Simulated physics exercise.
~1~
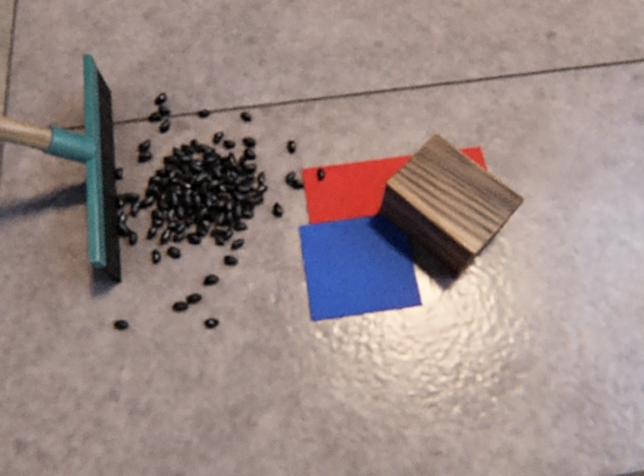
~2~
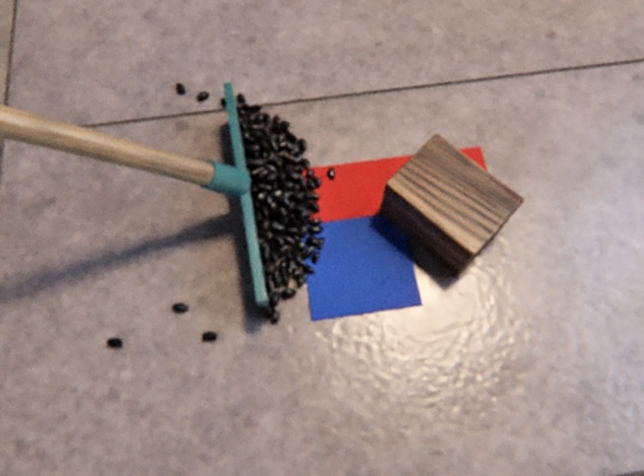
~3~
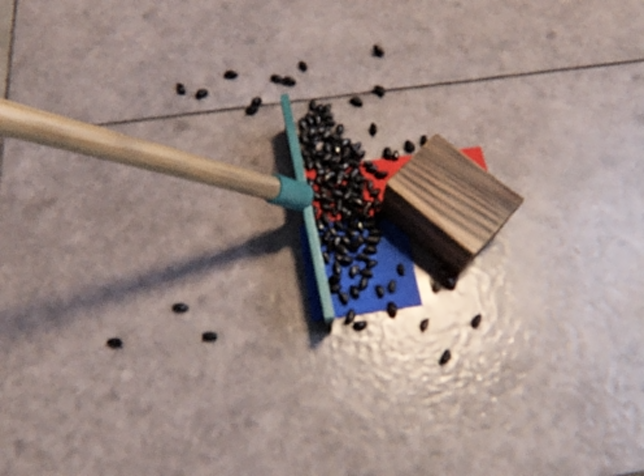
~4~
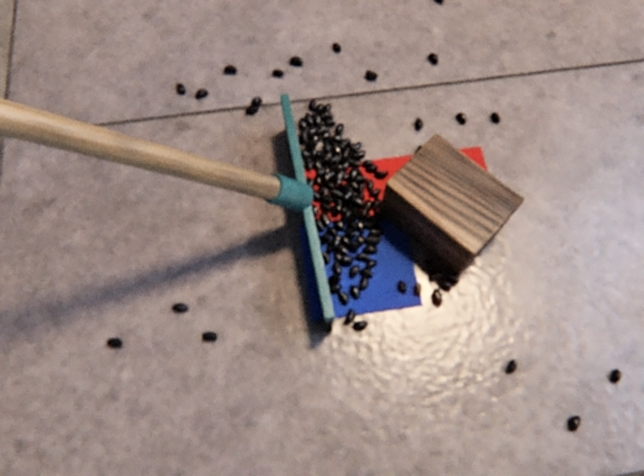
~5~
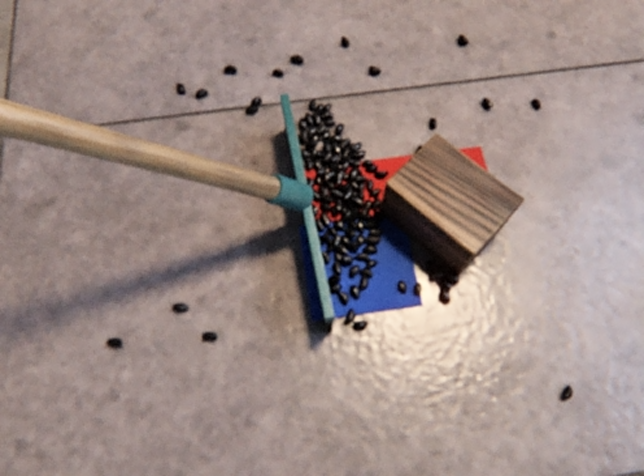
On a grey tiled floor, a squeegee pushes black beans right onto coloured mats and stops.
